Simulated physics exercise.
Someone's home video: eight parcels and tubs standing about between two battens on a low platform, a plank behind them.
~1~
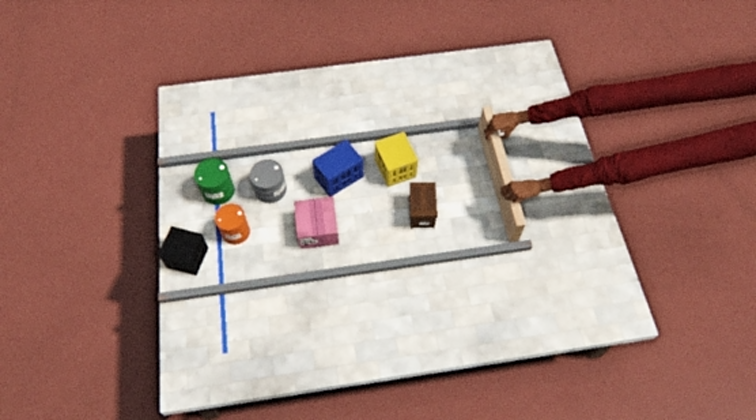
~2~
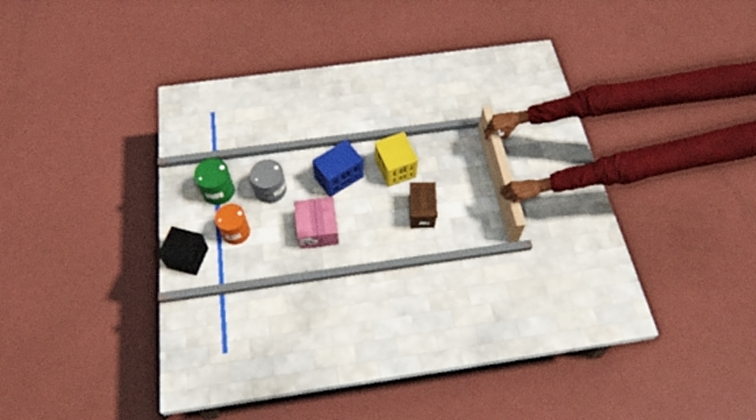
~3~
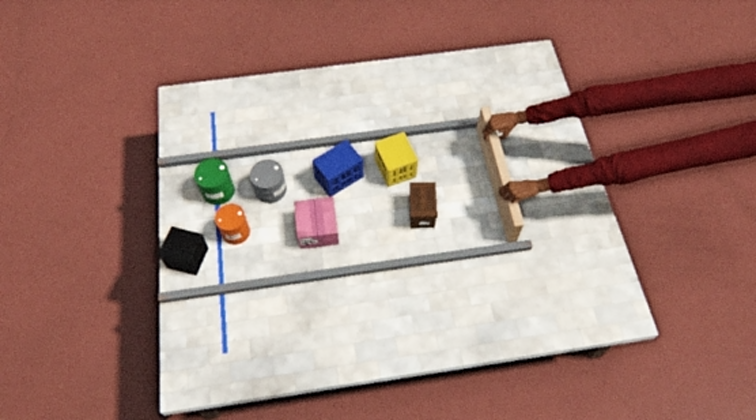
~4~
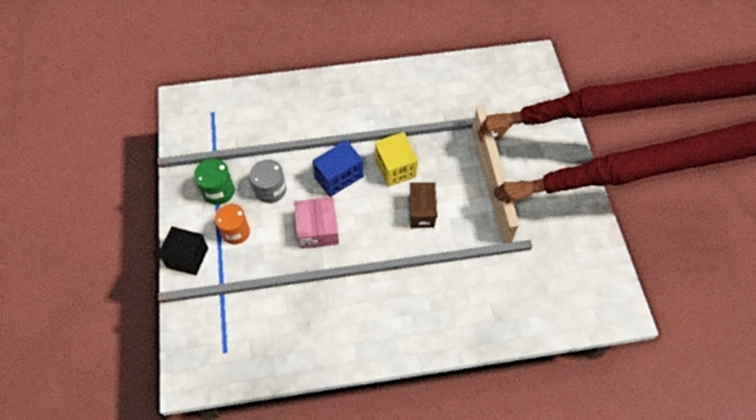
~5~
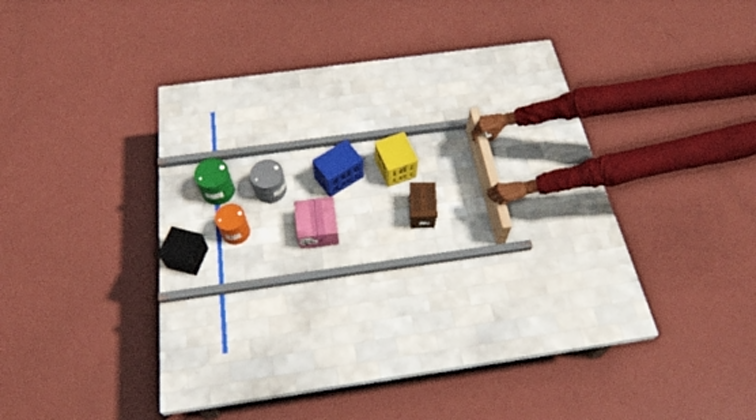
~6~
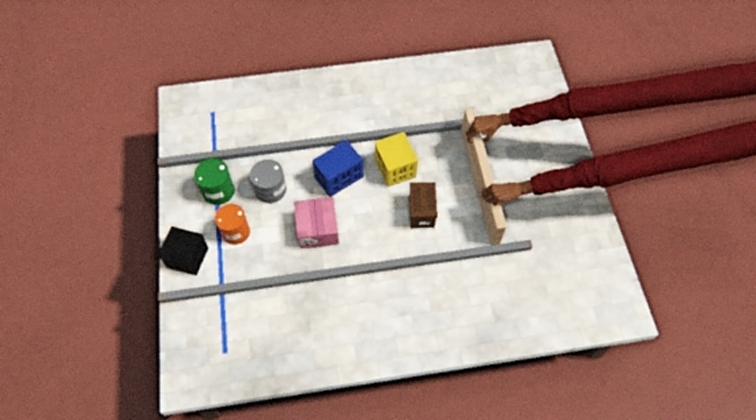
On a low platform, two hands slide a plank slightly left toward eight still objects.
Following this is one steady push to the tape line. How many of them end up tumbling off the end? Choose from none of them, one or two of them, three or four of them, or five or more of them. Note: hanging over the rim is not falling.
Three or four of them do.
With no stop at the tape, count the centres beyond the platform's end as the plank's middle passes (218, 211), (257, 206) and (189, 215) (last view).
Past-the-end tally - position 1: 4, position 2: 1, position 3: 6.
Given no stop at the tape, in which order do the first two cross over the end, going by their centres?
Order, earliest first: The green canister, next the grey canister.
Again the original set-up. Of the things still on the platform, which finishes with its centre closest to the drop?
Answer: The blue crate.
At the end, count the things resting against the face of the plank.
Number: 2.
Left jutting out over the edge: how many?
Count: 2.
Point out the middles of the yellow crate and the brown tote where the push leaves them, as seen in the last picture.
Answer: First (198, 184), after that (204, 237).
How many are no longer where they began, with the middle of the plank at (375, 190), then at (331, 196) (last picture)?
I make it 3 at the first spot and 6 at the other.
A little later, none off yet; black crate at rest near (184, 251); green canister at rest near (215, 182); orange canister at rest near (233, 225).
When it is over, the number that fall off is three or four; down, grey canister, orange canister, green canister and black crate.
